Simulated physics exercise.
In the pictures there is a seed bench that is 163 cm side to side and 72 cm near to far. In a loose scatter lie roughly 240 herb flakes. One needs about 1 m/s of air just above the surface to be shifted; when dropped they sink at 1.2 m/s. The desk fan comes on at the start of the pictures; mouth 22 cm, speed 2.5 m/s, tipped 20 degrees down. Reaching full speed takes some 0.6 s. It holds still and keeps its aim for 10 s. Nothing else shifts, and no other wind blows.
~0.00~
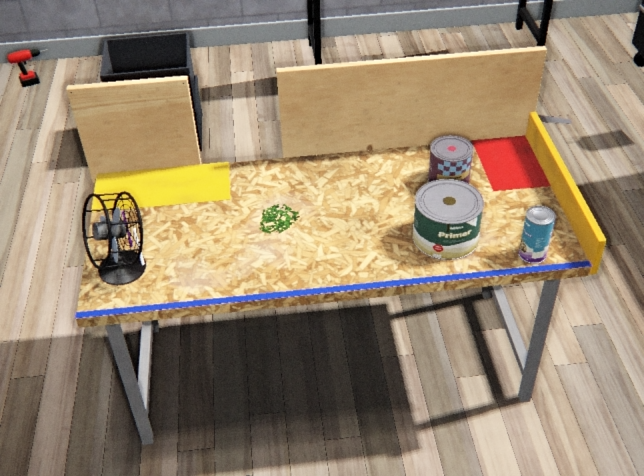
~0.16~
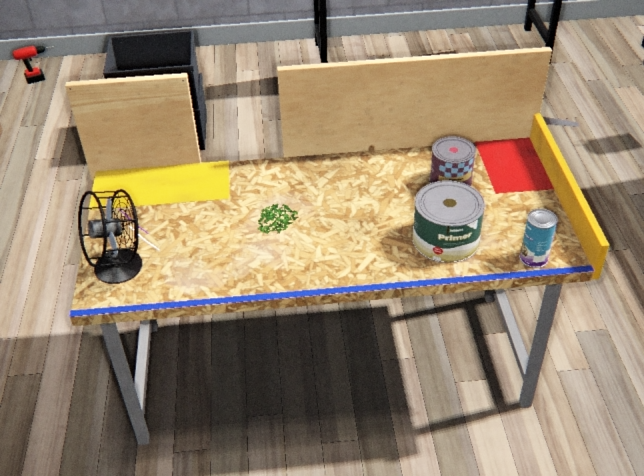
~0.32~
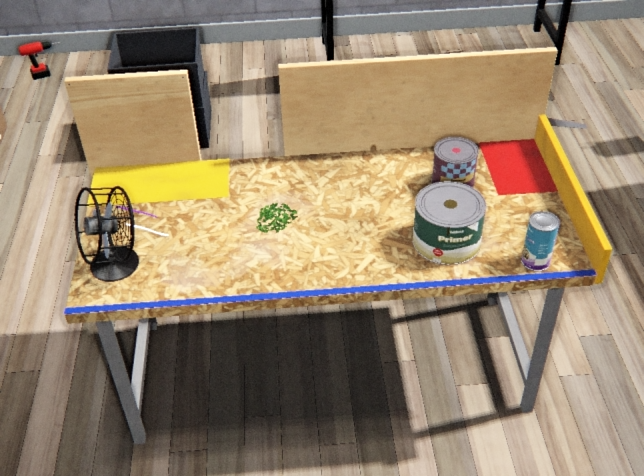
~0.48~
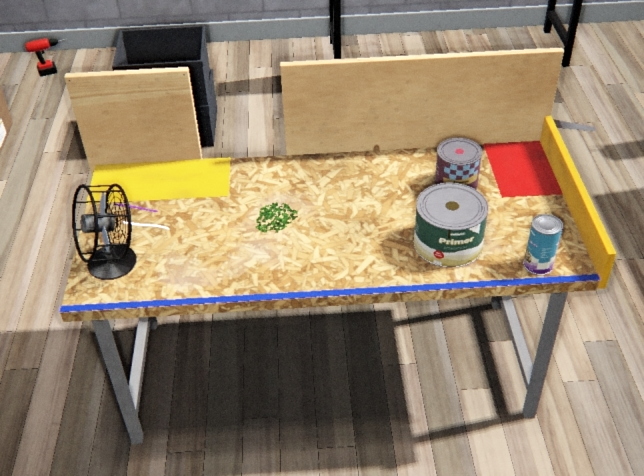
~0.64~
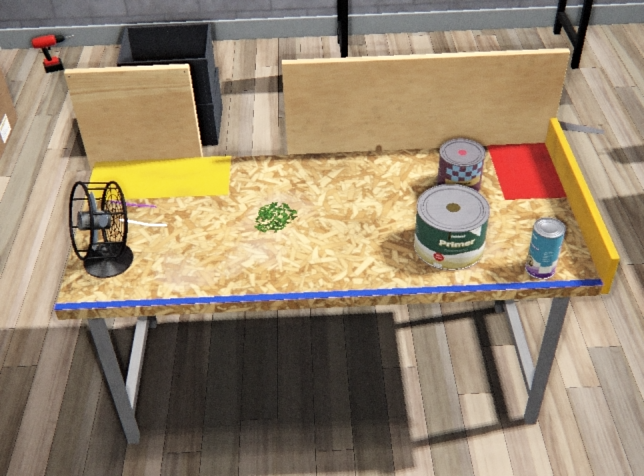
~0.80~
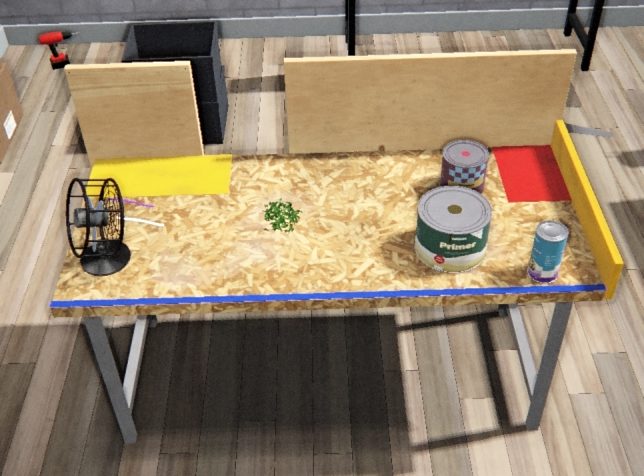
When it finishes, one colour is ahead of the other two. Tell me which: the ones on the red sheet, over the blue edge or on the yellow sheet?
At the end, blue beats the other two.
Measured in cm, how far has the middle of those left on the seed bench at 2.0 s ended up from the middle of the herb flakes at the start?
Measured offset: Approx. 95 cm.
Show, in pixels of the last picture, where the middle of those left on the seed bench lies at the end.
Near (567, 232).
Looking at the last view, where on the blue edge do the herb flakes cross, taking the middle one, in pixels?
The middle crossing sits close to (604, 291) in the last picture.
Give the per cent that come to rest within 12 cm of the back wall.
I'd put it at about 10 percent.
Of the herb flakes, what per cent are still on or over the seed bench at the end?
Roughly 40 in a hundred.
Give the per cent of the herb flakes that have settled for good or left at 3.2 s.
20 %.
After 2.0 s, 93 % are on the move or not yet settled, 25 % are on the red sheet, 0 % on the yellow sheet and 0 % over the blue edge; the middle of those still in play is near (558, 215).
After 3.2 s, 79 % are on the move or not yet settled, 13 % are on the red sheet, 0 % on the yellow sheet and 20 % over the blue edge; the middle of those still in play is near (576, 244).
After 5.5 s, 39 % are on the move or not yet settled, 12 % are on the red sheet, 0 % on the yellow sheet and 50 % over the blue edge; the middle of those still in play is near (568, 231).
After 10.0 s, at the end, 12 % are on the red sheet, 0 % on the yellow sheet and 62 % over the blue edge; the middle of those still in play is near (567, 232).
